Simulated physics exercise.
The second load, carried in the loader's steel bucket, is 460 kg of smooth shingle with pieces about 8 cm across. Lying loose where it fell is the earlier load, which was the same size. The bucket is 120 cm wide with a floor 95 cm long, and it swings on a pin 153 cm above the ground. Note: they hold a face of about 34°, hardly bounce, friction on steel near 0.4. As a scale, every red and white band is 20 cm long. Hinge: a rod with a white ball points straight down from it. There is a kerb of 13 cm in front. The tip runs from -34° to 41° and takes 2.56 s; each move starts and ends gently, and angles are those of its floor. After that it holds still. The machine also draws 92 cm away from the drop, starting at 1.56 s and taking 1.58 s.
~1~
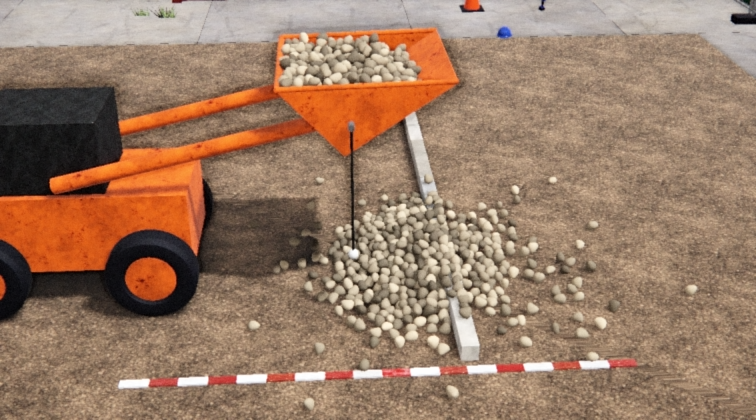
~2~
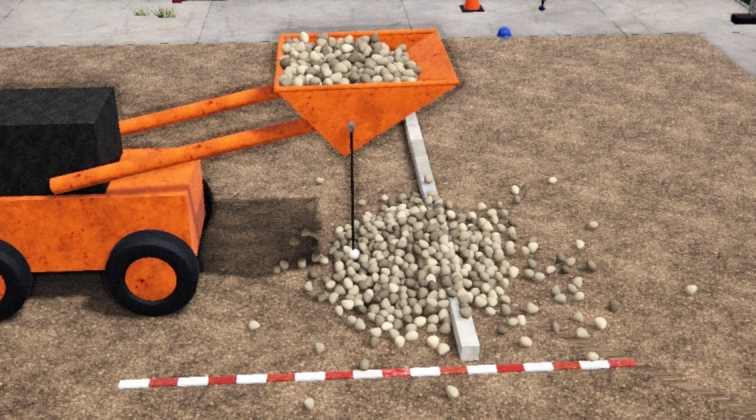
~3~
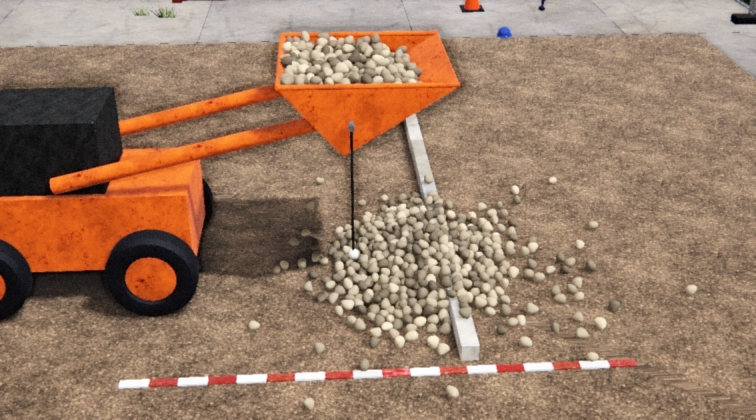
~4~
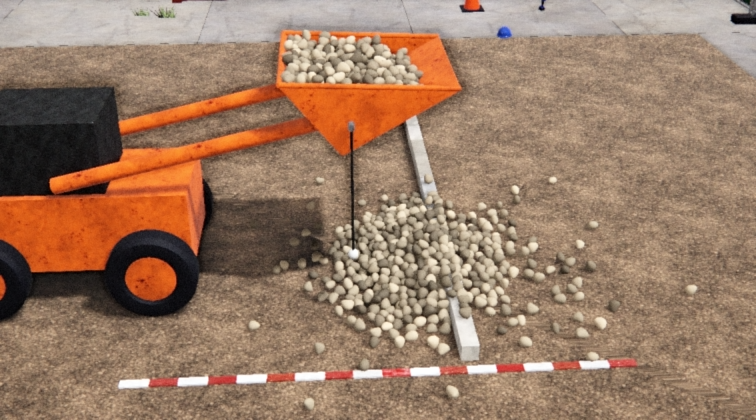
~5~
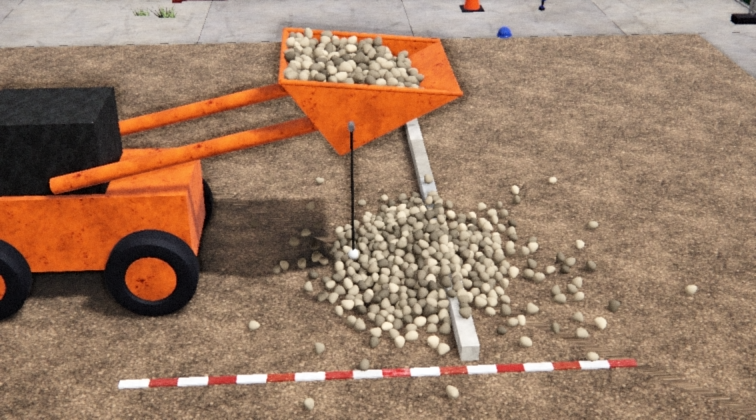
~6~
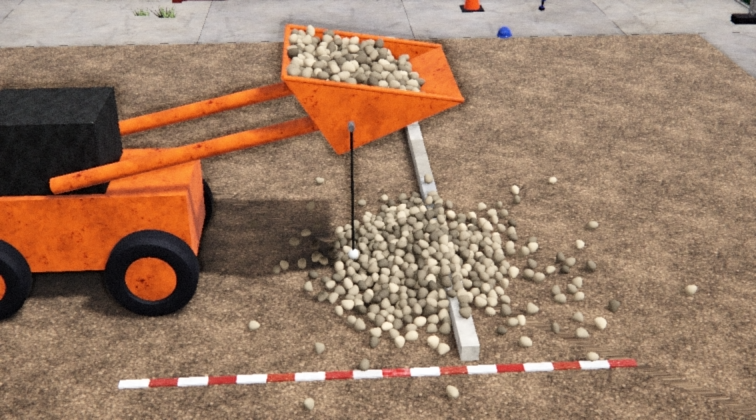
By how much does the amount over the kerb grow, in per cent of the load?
About 46 per cent.
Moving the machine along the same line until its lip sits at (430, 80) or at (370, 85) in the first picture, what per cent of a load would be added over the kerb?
25 %, then 0 %.
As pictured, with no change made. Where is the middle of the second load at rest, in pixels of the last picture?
Near (438, 253).
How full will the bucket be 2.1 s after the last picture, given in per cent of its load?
Reading: Near 0 % of the load.
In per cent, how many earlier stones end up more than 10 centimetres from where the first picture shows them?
The answer is about 20 per cent.
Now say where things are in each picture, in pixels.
Lip at (458, 82), floor tilted -34°, highest stones at (334, 48). The earlier load is highest near (426, 237), 25 cm above ground level, 79 % on this side of the kerb, 21 % over the kerb, in the first picture.
The bucket is at -34°, its lip at (458, 82); the top of the load is at (335, 48), in the second picture.
Lip at (459, 85), floor tilted -32°, highest stones at (325, 46), in the third picture.
Lip at (461, 89), floor tilted -30°, highest stones at (318, 44), in the fourth picture.
The bucket is at -27°, its lip at (462, 94); the top of the load is at (304, 43), in the fifth picture.
Lip at (463, 100), floor tilted -24°, highest stones at (304, 43), in the sixth picture.
Then, 1.3 s after the last picture the floor is at 29°; in per cent of one load, 74 in the bucket, 101 on this side of the kerb, 25 over the kerb; the foremost stones are at (597, 259).
Then, 2.1 s after the last picture the floor is at 41°; in per cent of one load, 0 in the bucket, 135 on this side of the kerb, 65 over the kerb; the foremost stones are at (599, 247).
Then, 3.0 s after the last picture the floor is at 41°; in per cent of one load, 0 in the bucket, 133 on this side of the kerb, 67 over the kerb; the foremost stones are at (647, 246).
Then, 5.7 s after the last picture the floor is at 41°; in per cent of one load, 0 in the bucket, 133 on this side of the kerb, 67 over the kerb; the foremost stones are at (647, 246). Net gain over the kerb, 46.
